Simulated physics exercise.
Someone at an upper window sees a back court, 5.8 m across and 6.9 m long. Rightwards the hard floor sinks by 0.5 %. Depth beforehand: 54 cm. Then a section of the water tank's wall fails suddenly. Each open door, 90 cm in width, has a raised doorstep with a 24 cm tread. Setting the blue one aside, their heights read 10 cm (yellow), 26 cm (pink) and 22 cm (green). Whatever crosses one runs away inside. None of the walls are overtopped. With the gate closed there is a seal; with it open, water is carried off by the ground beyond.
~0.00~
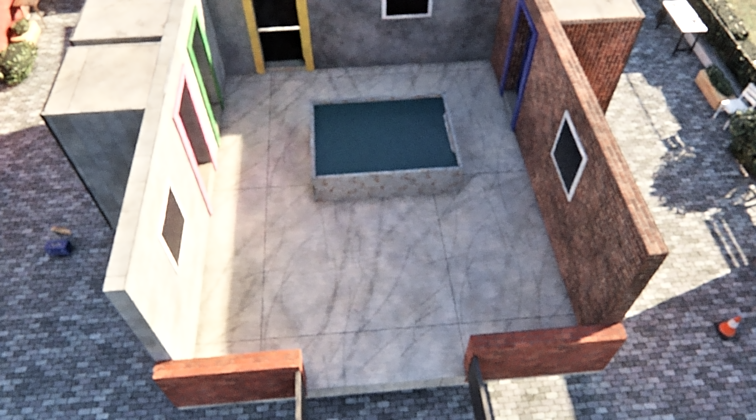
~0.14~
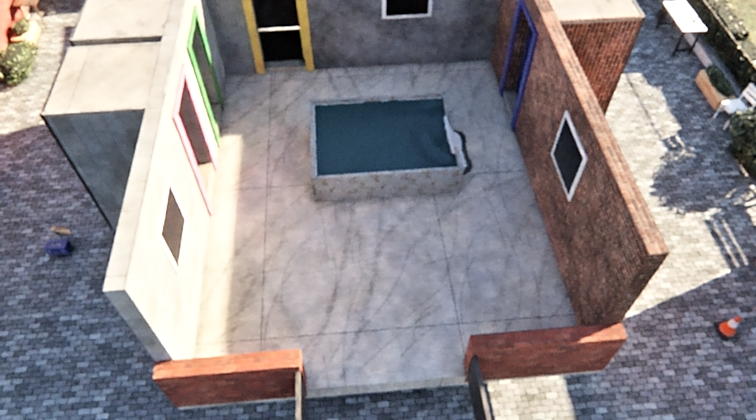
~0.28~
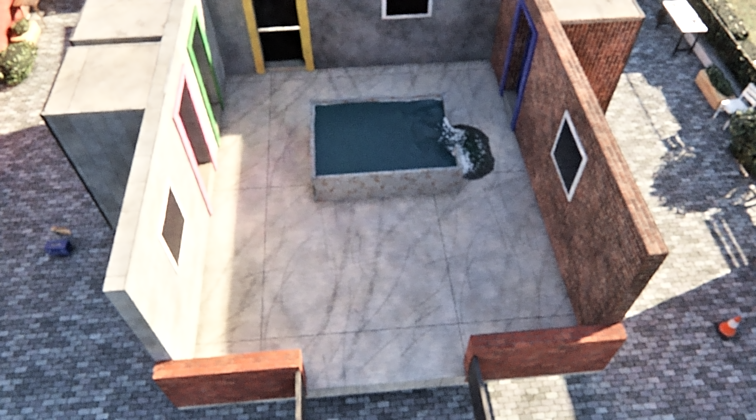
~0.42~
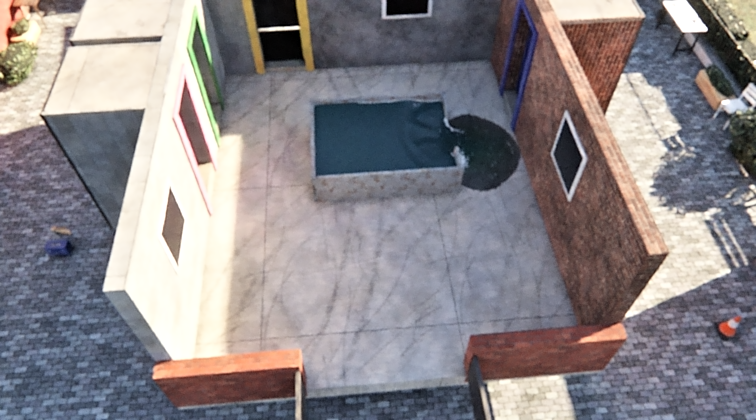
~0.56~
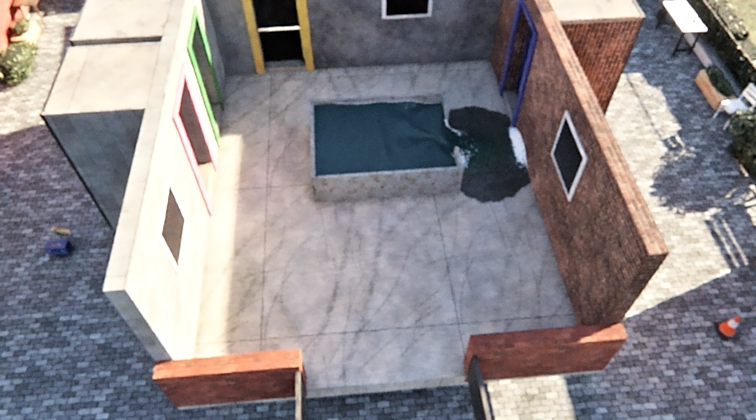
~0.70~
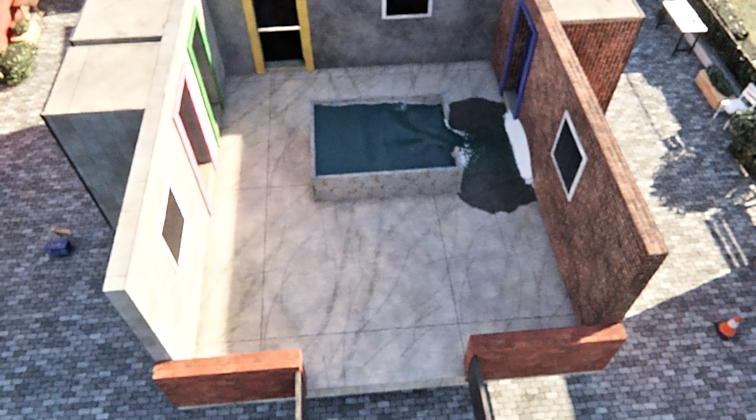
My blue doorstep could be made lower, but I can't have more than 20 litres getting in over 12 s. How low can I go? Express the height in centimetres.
You could bring it down to roughly 20 cm.
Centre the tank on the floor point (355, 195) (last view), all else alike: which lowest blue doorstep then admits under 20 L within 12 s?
Then roughly 7.5 cm.
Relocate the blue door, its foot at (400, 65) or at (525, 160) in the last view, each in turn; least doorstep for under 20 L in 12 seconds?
In turn: About 5.5 cm, about 32 cm.
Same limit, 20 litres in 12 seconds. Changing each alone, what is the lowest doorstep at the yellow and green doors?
Close to 6.0 cm (yellow) and close to 7.5 cm (green).
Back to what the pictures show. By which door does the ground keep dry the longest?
Pink.
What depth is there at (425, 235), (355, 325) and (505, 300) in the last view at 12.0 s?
Some 5, 5 and 6 cm.
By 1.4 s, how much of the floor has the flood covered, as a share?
Close to 15 per cent of it is wet.
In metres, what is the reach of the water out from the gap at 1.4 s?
Distance from gap: Approx. 3.0 m.
After 1.4 s water covers 15 % of the floor, deepest (37 cm) near (519, 149); 22 cm at the blue door, 2 litres in over its 17 cm doorstep.
After 3.0 s water covers 35 % of the floor, deepest (30 cm) near (509, 150); 20 cm at the blue door, 28 litres in over its 17 cm doorstep.
After 12.0 s water covers 100 % of the floor, deepest (10 cm) near (491, 66); 6 cm at the blue door, 35 litres in over its 17 cm doorstep.
At the blue door as built, the water arrived by 0.7 s and peaked near 23 cm at 1.6 s.
With a doorstep of 18 cm, 29 litres would have come in within the 12 s; with 25 cm, 4 litres. So under 20 litres takes about 20 cm.
